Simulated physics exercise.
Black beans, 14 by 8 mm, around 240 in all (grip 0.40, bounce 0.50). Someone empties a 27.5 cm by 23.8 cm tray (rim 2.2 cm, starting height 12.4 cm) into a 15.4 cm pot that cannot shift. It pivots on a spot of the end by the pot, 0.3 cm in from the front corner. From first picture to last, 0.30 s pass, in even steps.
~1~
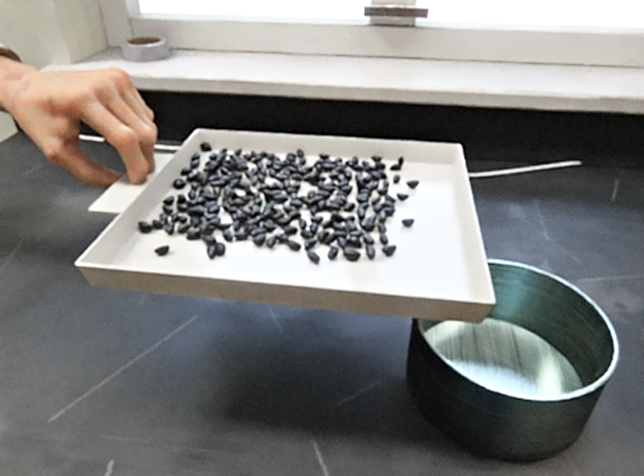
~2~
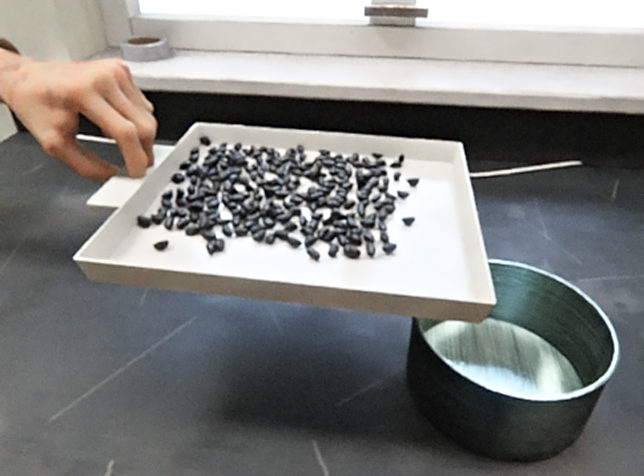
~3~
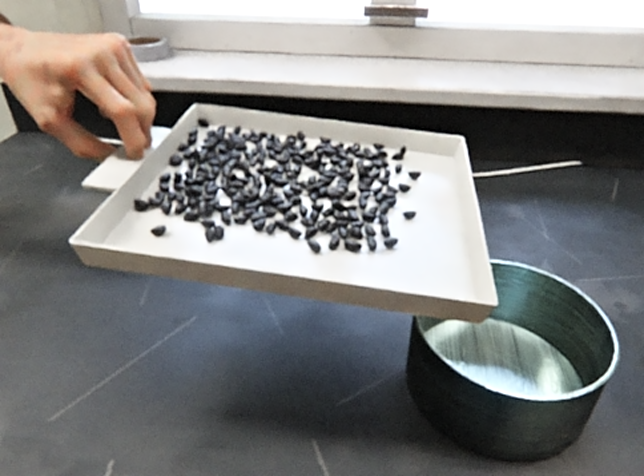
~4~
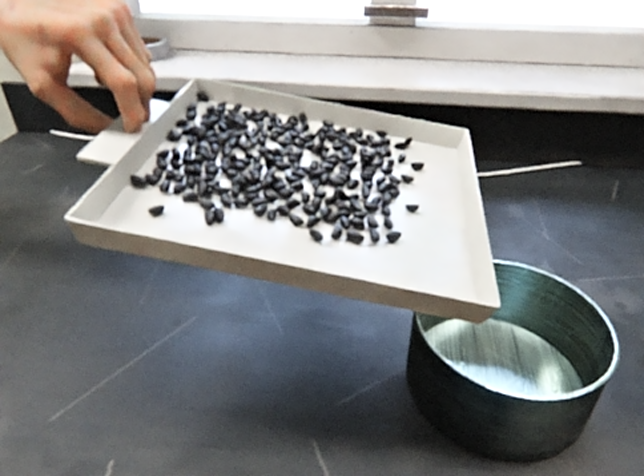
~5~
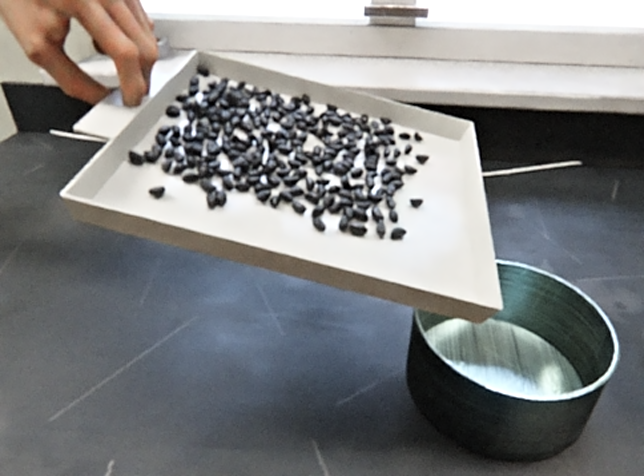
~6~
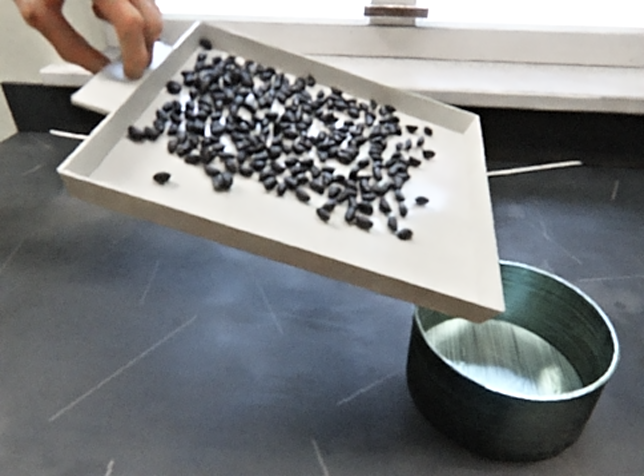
On a dark scratched worktop by a window, a hand raising the left end of a white tray of black beans beside a pot.
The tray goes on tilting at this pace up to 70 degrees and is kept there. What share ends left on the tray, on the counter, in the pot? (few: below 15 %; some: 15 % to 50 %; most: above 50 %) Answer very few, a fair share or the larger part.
Tray a fair share, counter a fair share, pot a fair share.
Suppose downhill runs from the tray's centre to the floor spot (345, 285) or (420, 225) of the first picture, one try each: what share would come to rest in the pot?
About 0 and 20 per cent.
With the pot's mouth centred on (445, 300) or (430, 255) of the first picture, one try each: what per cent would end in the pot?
Some 5 and 0 per cent.
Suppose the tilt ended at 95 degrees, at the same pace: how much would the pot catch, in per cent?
It would be near 60 per cent.
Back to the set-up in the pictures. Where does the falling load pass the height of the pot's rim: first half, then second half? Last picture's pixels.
First near (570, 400), later near (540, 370).
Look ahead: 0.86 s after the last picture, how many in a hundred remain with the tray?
Roughly 40 per cent.
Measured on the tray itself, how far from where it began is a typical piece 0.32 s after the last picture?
Roughly 8 cm.
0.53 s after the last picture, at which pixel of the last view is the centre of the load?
At about (518, 250).
Then, 0.32 s after the last picture, tilt 44 degrees; the tray holds 100 %, the pot 0 %.
Then, 0.53 s after the last picture, tilt 61 degrees; the tray holds 85 %, the pot 0 %.
Then, 0.86 s after the last picture, tilt 70 degrees; the tray holds 40 %, the pot 30 %.
In the end, tray 35 %, counter 25 %, pot 35 %.
